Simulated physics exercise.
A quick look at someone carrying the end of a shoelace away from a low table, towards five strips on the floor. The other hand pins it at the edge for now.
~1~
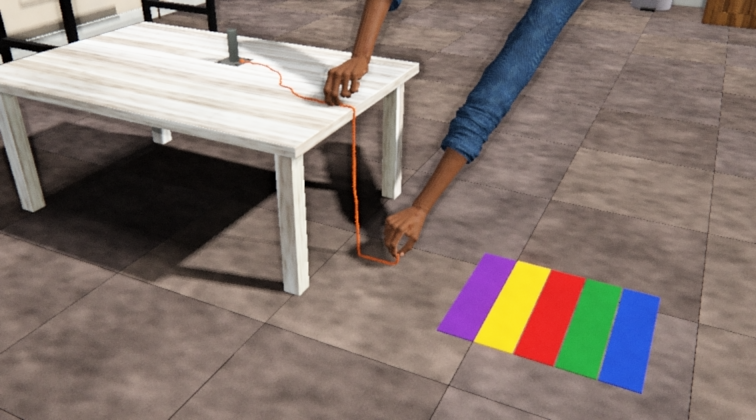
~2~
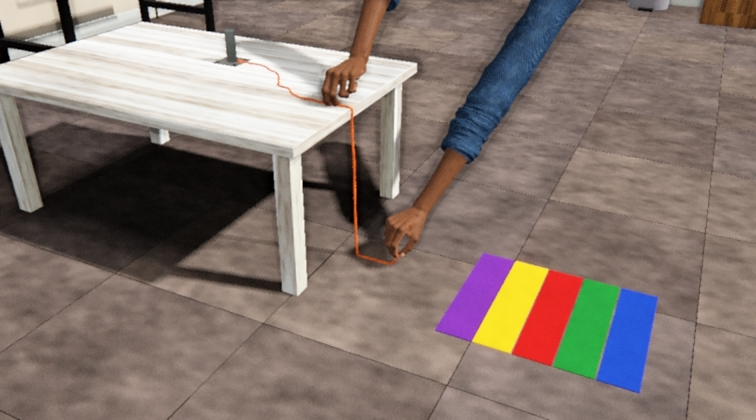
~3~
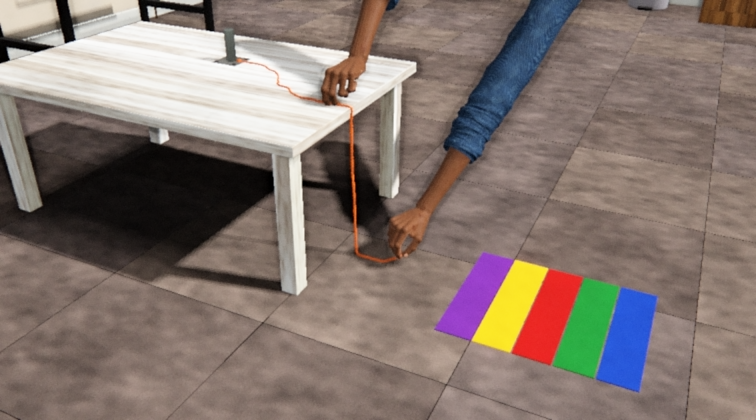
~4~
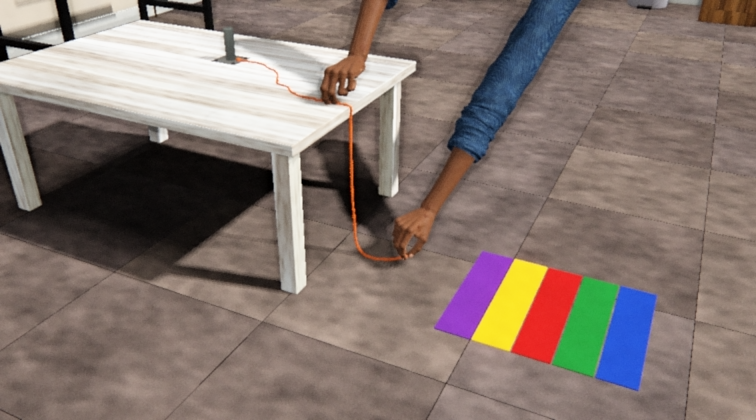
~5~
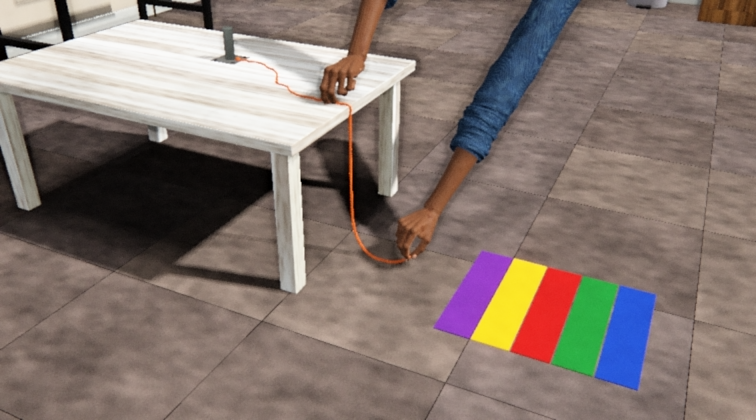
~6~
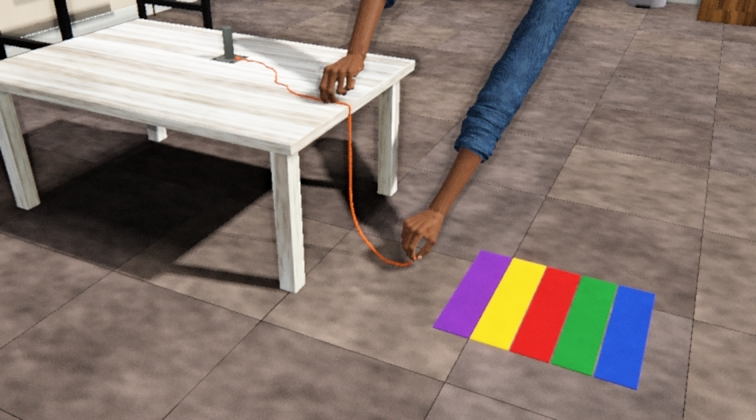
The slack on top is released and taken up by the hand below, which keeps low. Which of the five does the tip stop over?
It halts on the yellow strip.
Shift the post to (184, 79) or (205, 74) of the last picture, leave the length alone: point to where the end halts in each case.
About (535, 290) and (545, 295).
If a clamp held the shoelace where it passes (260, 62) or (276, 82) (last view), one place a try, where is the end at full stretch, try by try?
About (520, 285) and (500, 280).
Soon after, end near (459, 269); short of the strips.
After that, end near (498, 280); over yellow.
At the stop, end near (521, 286); over yellow. Over yellow.
